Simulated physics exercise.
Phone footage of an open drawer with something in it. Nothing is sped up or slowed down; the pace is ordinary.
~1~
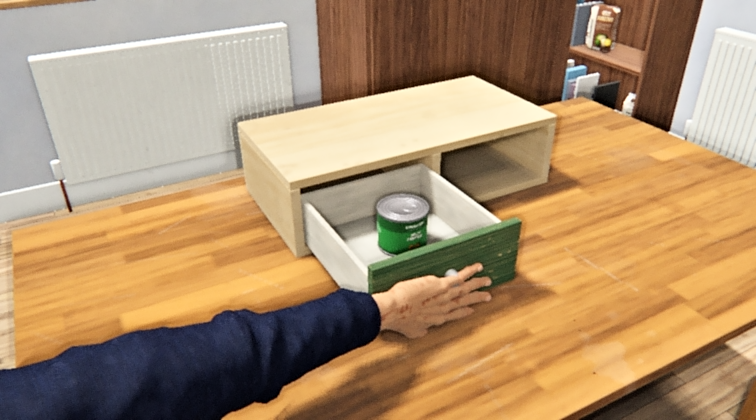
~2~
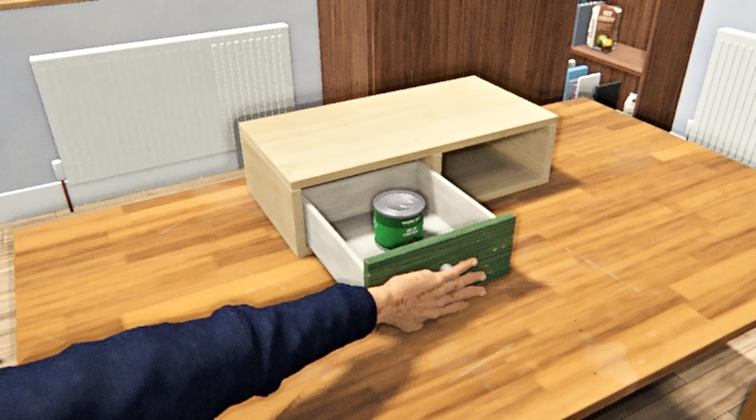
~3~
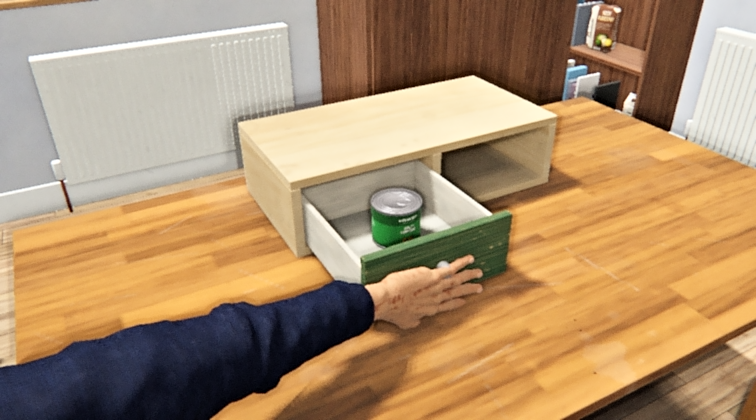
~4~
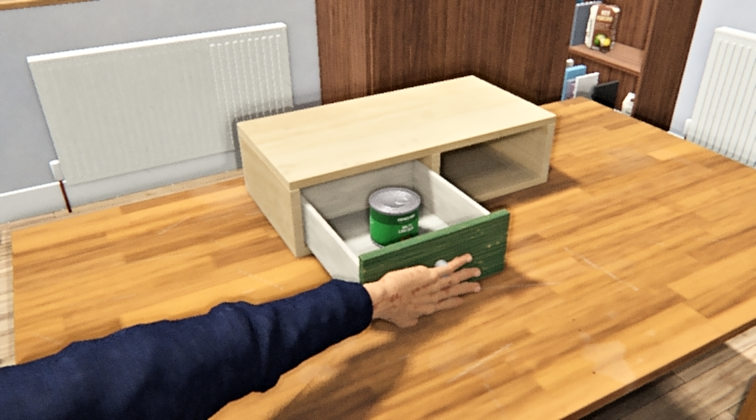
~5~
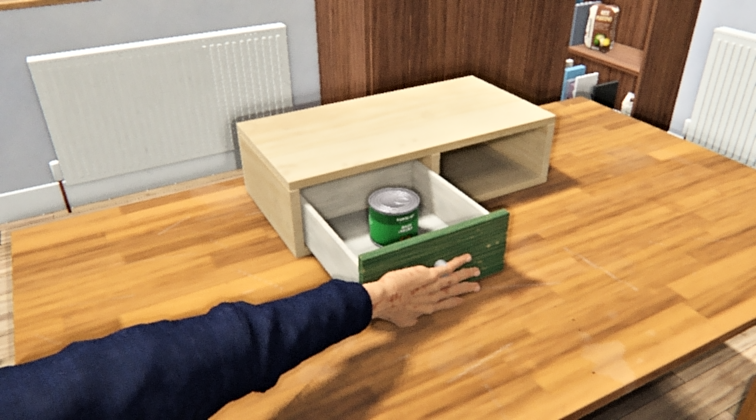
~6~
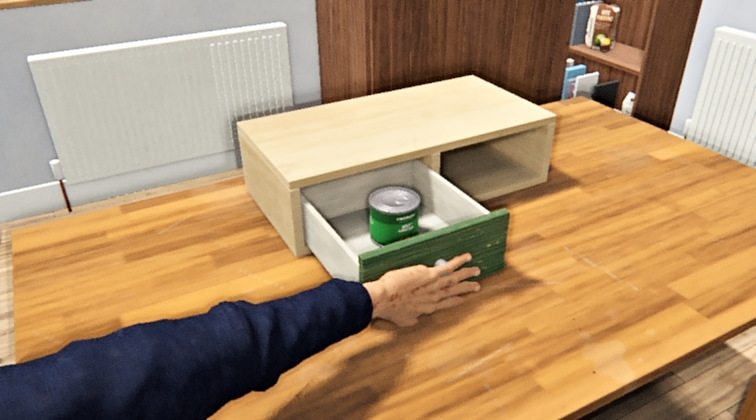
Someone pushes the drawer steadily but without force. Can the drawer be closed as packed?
Odds are the drawer lines up with the cabinet front afterwards.
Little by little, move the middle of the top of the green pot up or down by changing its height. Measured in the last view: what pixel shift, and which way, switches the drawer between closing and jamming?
Shift: Approx. 16 px, direction up.
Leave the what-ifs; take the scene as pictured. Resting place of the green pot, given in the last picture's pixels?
(337, 165), roughly.
Then, 0.46 s past the last view, drawer about half in.
Finally, the drawer closes.
